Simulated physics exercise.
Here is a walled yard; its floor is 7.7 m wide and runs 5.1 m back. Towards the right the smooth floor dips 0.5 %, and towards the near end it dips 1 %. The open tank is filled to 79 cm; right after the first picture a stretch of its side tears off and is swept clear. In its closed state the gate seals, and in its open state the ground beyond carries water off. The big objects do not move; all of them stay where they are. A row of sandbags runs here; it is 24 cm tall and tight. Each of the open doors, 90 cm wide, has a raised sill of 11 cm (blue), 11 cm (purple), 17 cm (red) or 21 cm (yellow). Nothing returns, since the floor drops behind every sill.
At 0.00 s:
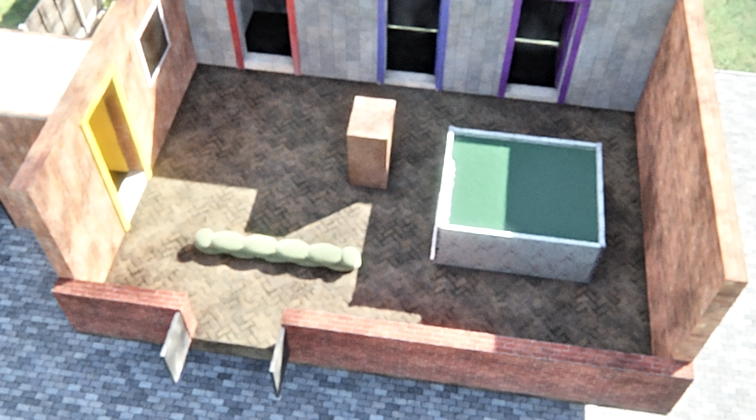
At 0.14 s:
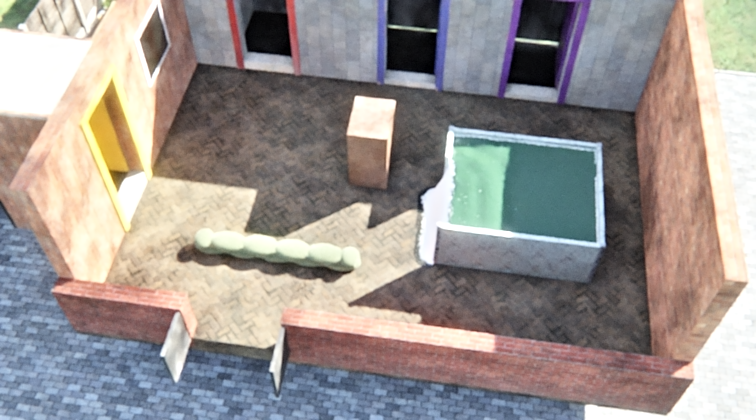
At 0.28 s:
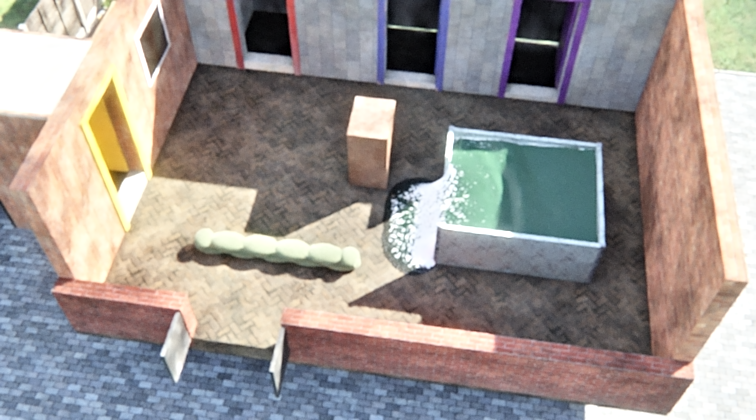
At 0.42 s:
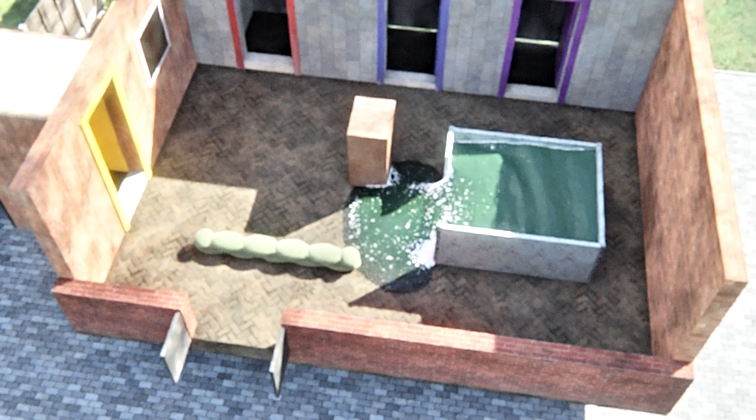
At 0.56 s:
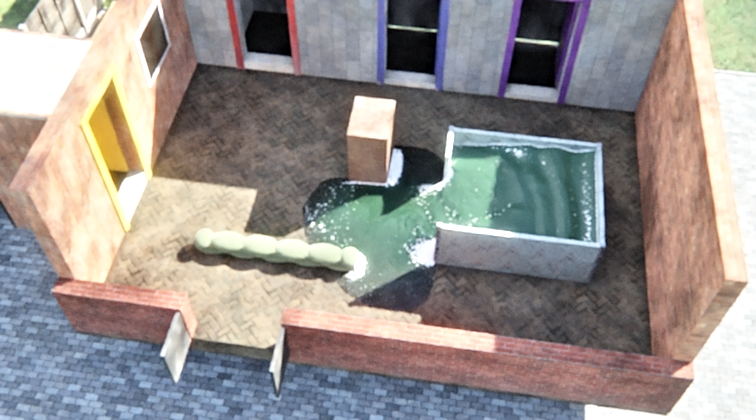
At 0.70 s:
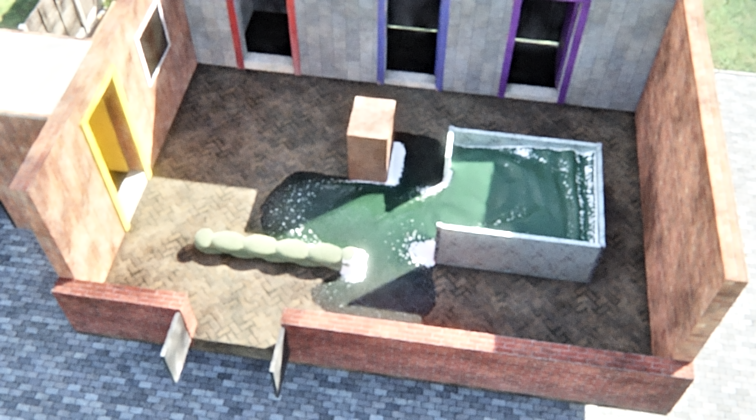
In a brick-walled yard with a paved floor, an open tank of still green water stands at the right. The tank's left side opens and water pours out, white and foaming, then spreads leftward across the floor, reaching the brown block and the right end of the sandbag row.
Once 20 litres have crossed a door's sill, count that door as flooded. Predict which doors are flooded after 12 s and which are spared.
In the end the blue door never breaches the limit. The purple door never breaches the limit. The red door never breaches the limit. The yellow door breaches the limit.
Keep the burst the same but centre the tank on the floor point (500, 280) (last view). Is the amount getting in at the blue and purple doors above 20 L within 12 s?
Measured against the limit, the blue door stays within it and the purple door stays within it.
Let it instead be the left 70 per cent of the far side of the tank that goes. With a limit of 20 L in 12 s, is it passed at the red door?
Then red does not exceed it.
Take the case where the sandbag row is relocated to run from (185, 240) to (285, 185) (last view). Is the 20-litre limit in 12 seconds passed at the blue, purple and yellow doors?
So then blue is inside it, purple is inside it and yellow is inside it.
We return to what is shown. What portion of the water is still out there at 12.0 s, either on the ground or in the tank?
That would be close to 82 per cent.
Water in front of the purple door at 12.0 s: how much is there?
Depth: Approx. 7.5 cm.
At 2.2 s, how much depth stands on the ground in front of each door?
Door by door, in cm: Blue reads 7, purple reads 1, red reads 0, yellow reads 40.
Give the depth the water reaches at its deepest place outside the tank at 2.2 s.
About 42 cm at most.
After 1.4 s water covers 35 % of the floor and is deepest (41 cm) near (430, 234); blue door 6 cm at the sill, 0 L in, purple door not reached, red door not reached, yellow door 28 cm at the sill, 0 L in.
After 2.2 s water covers 50 % of the floor and is deepest (42 cm) near (137, 207); blue door 7 cm at the sill, 0 L in, purple door 1 cm at the sill, 0 L in, red door not reached, yellow door 40 cm at the sill, 76 L in.
After 3.5 s water covers 65 % of the floor and is deepest (32 cm) near (198, 65); blue door 5 cm at the sill, 0 L in, purple door 3 cm at the sill, 0 L in, red door 14 cm at the sill, 0 L in, yellow door 29 cm at the sill, 180 L in.
After 7.0 s water covers 95 % of the floor and is deepest (17 cm) near (94, 308); blue door 4 cm at the sill, 0 L in, purple door 4 cm at the sill, 0 L in, red door 10 cm at the sill, 0 L in, yellow door 13 cm at the sill, 203 L in.
After 12.0 s water covers 95 % of the floor and is deepest (17 cm) near (645, 385); blue door 2 cm at the sill, 0 L in, purple door 7 cm at the sill, 0 L in, red door 4 cm at the sill, 0 L in, yellow door 7 cm at the sill, 203 L in.
